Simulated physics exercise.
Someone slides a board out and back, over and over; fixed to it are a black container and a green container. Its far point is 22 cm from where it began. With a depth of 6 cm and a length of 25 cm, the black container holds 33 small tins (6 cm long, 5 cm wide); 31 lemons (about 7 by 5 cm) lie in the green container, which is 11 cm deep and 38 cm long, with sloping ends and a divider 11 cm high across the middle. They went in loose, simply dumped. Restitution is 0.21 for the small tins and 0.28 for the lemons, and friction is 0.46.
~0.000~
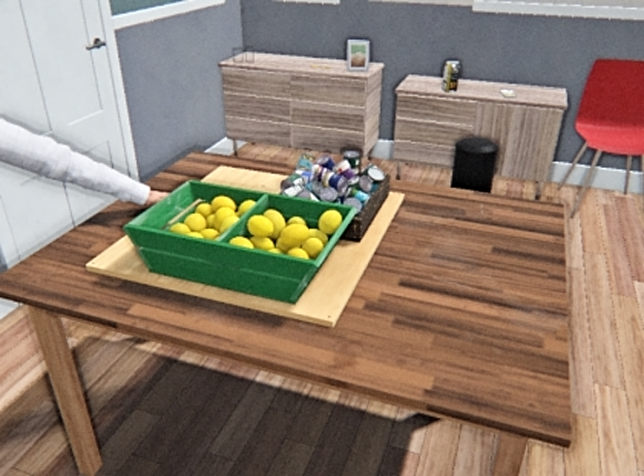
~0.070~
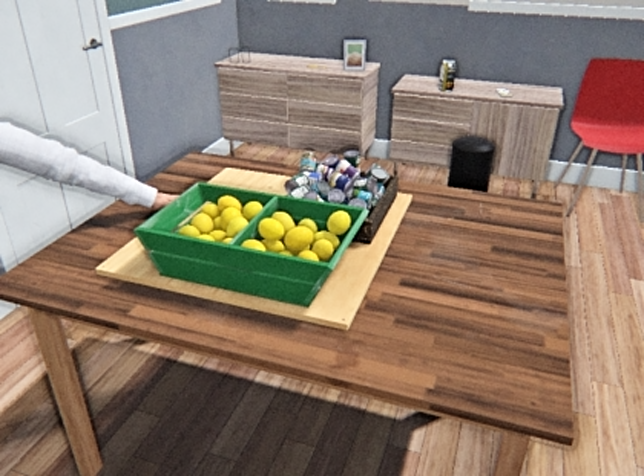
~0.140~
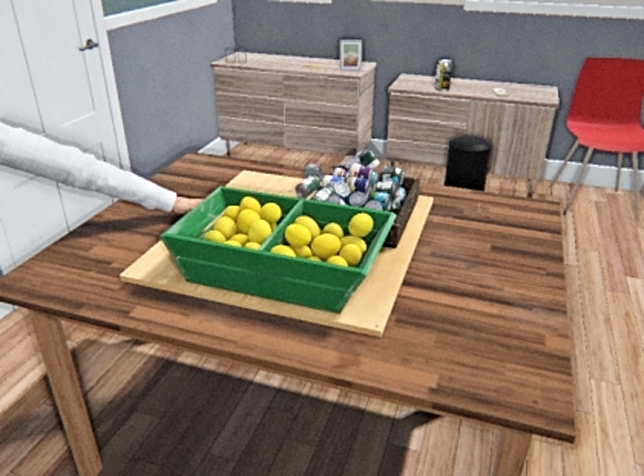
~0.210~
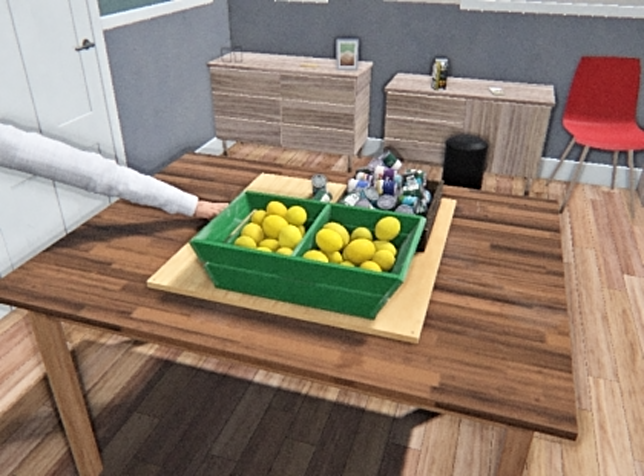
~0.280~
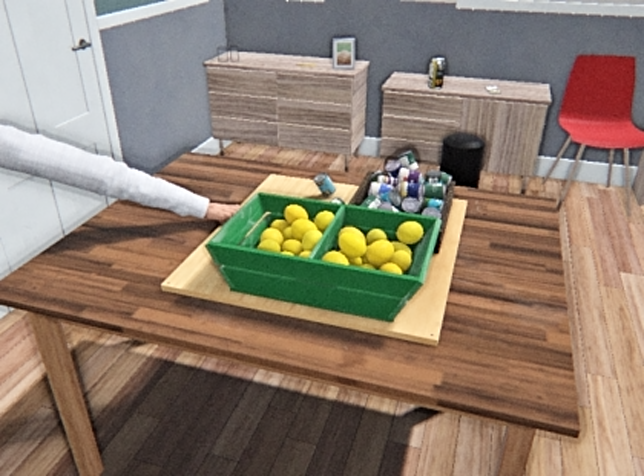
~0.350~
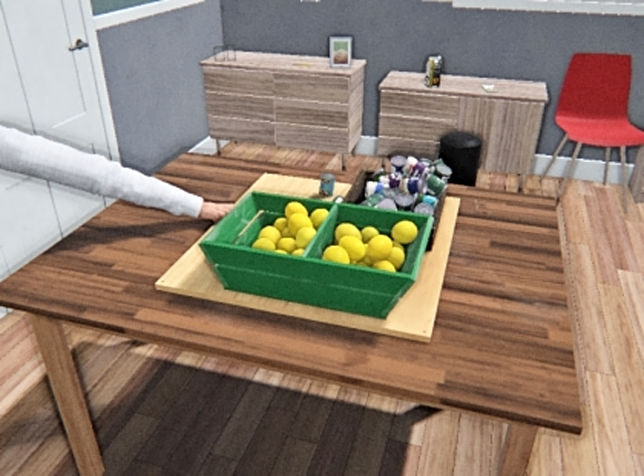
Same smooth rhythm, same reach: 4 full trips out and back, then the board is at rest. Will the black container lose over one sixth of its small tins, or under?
It loses over one sixth.
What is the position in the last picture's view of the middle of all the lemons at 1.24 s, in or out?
Middle: About (274, 246) px.
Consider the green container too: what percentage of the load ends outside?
Loss for the green container - 0 per cent.
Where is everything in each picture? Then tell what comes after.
In the first frame (each is followed by its nearest rim corner in this view, unless another is named; the camera moves round a little), black container (by its farthest rim corner), (313, 164); green container, (314, 262); shifted 0 cm; none out.
Black container, (320, 166); green container, (329, 265); shifted 3 cm, in the second frame.
Black container, (340, 168); green container, (363, 271); shifted 10 cm; 2 out, the lowest tin at (313, 173), in the third frame.
Black container, (362, 171); green container, (399, 277); shifted 18 cm; 2 out, the lowest tin at (319, 186), in the fourth frame.
Black container, (372, 172); green container, (419, 279); shifted 22 cm; 3 out, in the fifth frame.
Black container, (366, 170); green container, (411, 276); shifted 20 cm; 3 out, in the sixth frame.
After 0.75 s, black container 20 in, 13 out and green container 31 in, 0 out.
After 1.24 s, black container 19 in, 14 out and green container 31 in, 0 out.
After 1.94 s, black container 18 in, 15 out and green container 31 in, 0 out.
Final count (at 2.83 s), black container 18 in, 15 out and green container 31 in, 0 out. Asked share, 15 of 33, 45 per cent.
